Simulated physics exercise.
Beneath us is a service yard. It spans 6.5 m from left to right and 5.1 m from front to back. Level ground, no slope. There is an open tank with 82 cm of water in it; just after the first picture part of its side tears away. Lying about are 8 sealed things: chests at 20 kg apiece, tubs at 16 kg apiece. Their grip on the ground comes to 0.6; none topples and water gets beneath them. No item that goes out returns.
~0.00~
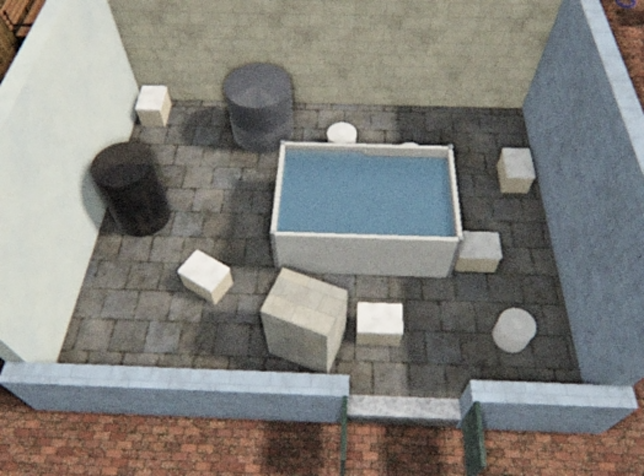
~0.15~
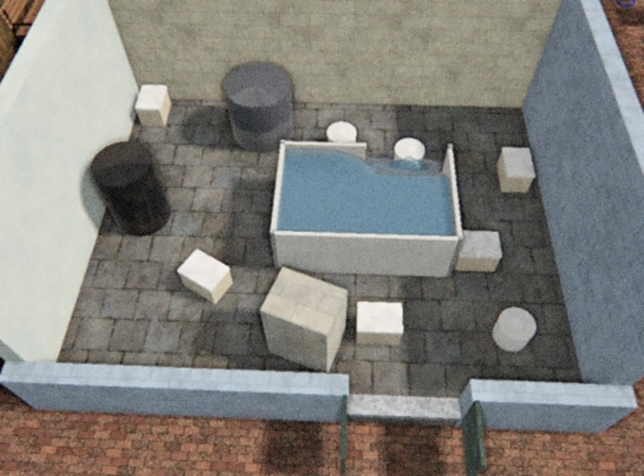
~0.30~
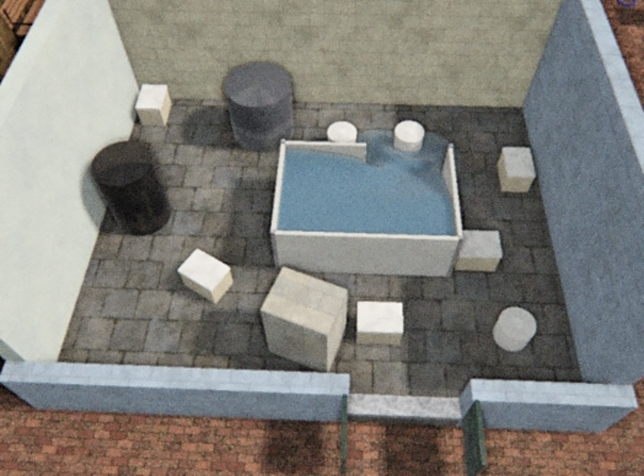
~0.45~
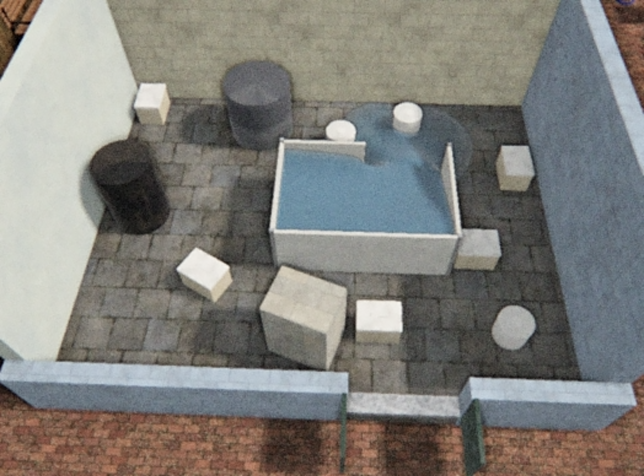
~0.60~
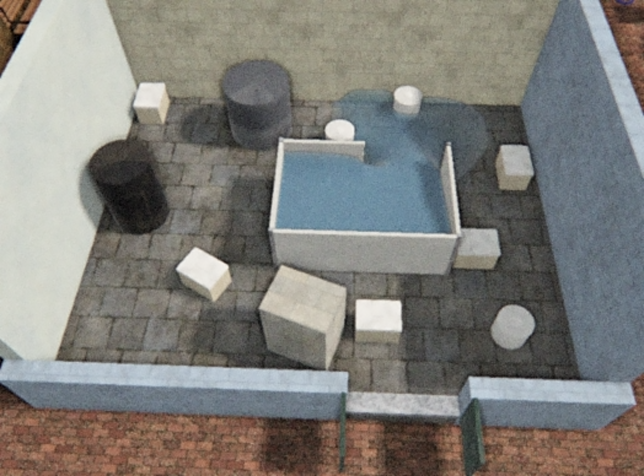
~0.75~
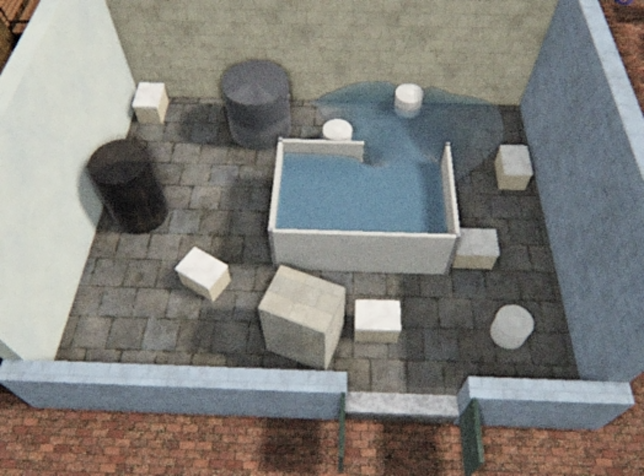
Blue water pours through a gap that opens in the far side of a pale rectangular tank, in a walled, grey-paved yard seen from high above the front. White and beige boxes, small whitish tubs, a black cylinder at left and a grey one behind stand around it. The water spreads across the paving, pushing one white tub back towards the rear wall, while the view barely shifts.
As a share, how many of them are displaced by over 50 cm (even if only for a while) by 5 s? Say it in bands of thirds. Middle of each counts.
Expect the count to work out between the two bands' ends.
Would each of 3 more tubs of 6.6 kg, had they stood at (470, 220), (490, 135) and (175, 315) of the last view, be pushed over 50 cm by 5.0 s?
Above, above, below.
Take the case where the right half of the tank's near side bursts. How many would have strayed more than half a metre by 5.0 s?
Then the count would be 3.
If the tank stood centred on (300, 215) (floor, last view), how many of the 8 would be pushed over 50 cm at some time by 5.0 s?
That gives 5 of them.
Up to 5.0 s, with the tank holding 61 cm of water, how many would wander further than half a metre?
Under that setup the answer is 4.
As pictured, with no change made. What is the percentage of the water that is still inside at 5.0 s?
Around 98 per cent of the water is still in there.
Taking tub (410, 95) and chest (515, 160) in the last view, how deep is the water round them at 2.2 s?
23 and 7 cm.
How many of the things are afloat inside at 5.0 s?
My tally comes to 4.
After 1.1 s 1 of 8 are over 50 cm from their spots; 1 afloat.
After 2.2 s 2 of 8 are over 50 cm from their spots; 1 afloat.
After 3.5 s 5 of 8 are over 50 cm from their spots; 0 afloat.
After 5.0 s 5 of 8 are over 50 cm from their spots, and 5 have been at some point; 4 afloat.
